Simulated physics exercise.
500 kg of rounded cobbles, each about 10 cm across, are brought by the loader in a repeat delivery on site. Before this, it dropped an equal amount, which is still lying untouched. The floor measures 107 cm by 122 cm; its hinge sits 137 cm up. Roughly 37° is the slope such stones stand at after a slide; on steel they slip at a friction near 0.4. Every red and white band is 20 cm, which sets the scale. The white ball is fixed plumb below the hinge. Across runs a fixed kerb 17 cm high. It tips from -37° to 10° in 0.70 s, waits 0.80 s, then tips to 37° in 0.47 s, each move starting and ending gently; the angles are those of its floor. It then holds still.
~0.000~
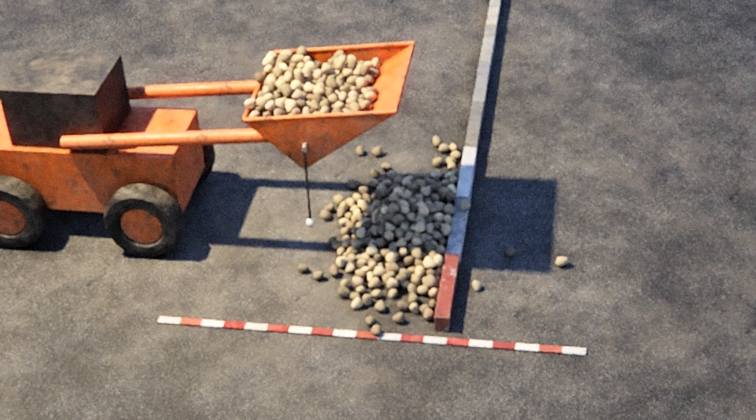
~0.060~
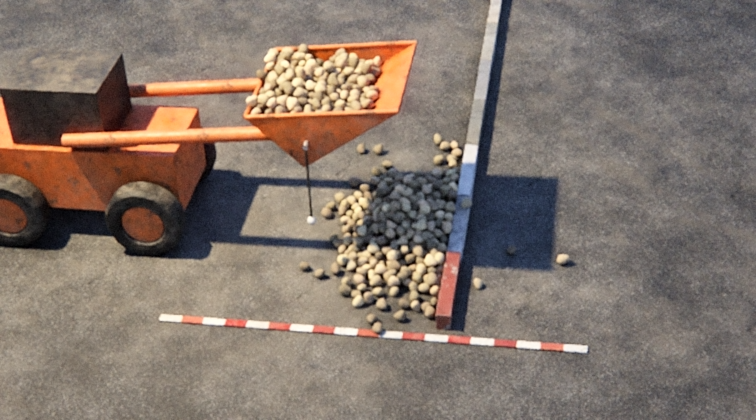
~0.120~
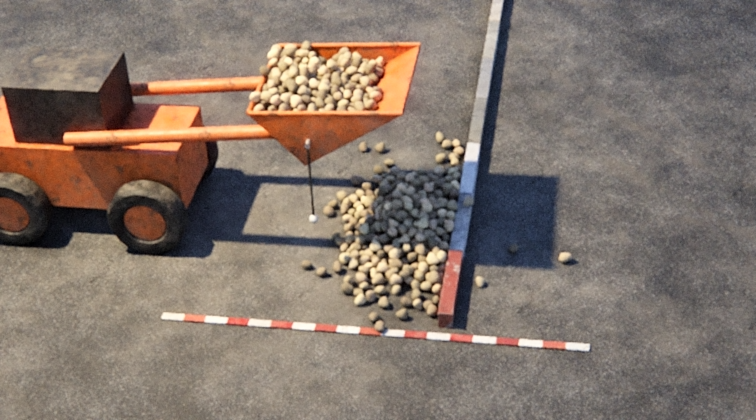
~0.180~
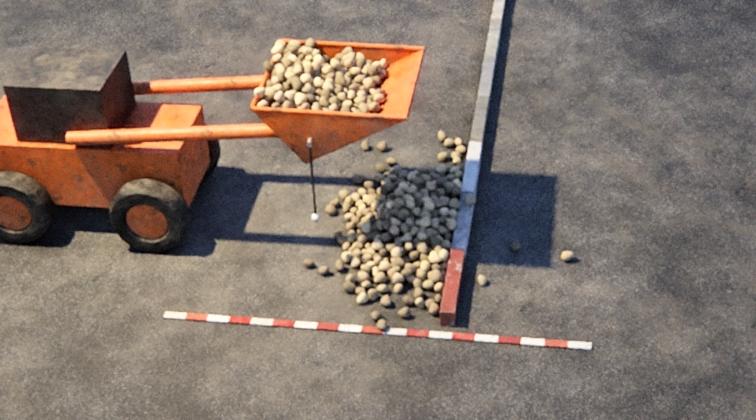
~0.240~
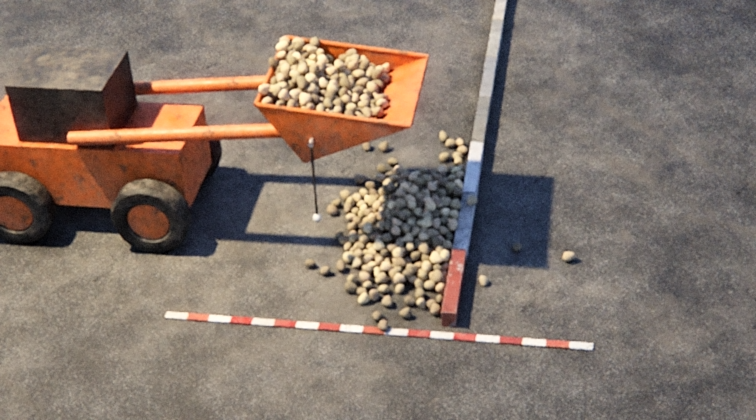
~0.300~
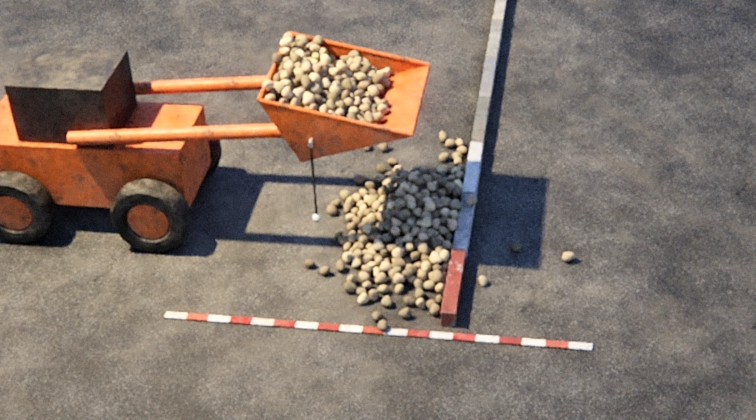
In the video, an orange wheeled loader holds a bucket of pale rounded stones above a similar pile beside a kerb, and the bucket gradually tilts downward at its right end while its stones shift slightly inside.
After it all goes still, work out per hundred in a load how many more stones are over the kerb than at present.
Around 28 stones per hundred.
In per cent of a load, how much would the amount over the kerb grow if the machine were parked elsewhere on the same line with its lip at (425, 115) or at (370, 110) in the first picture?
Some 65 percent, and then 5 percent.
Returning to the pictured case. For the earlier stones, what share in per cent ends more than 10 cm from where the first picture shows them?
Estimate: 5 %, roughly.
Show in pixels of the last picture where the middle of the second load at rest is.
I'd point to about (443, 213).
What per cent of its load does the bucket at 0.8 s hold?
Roughly 100 per cent of its load.
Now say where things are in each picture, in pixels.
In the first picture, the bucket is at -37°, its lip at (396, 112); the top of the load is at (297, 71). The earlier load is highest near (405, 205), 28 cm above ground level, 101 % on this side of the kerb, 1 % over the kerb.
In the second picture, lip at (398, 111), floor tilted -36°, highest stones at (287, 66); the stones move at 0.2 m/s on average.
In the third picture, the bucket is at -33°, its lip at (402, 114); the top of the load is at (284, 62); the stones move at 0.3 m/s on average.
In the fourth picture, lip at (407, 118), floor tilted -29°, highest stones at (285, 57); the stones move at 0.3 m/s on average.
In the fifth picture, the bucket is at -24°, its lip at (411, 126); the top of the load is at (289, 54); the stones move at 0.4 m/s on average.
In the sixth picture, the bucket is at -18°, its lip at (413, 135); the top of the load is at (293, 51); the stones move at 0.4 m/s on average.
After 0.5 s the floor is at 2°; in per cent of one load, 100 in the bucket, 101 on this side of the kerb, 1 over the kerb; the foremost stones are at (482, 227).
After 0.8 s the floor is at 10°; in per cent of one load, 100 in the bucket, 101 on this side of the kerb, 1 over the kerb; the foremost stones are at (482, 227).
After 2.4 s the floor is at 37°; in per cent of one load, 20 in the bucket, 172 on this side of the kerb, 10 over the kerb; the foremost stones are at (558, 219).
After 5.2 s the floor is at 37°; in per cent of one load, 0 in the bucket, 172 on this side of the kerb, 29 over the kerb; the foremost stones are at (581, 222). Net gain over the kerb, 28.
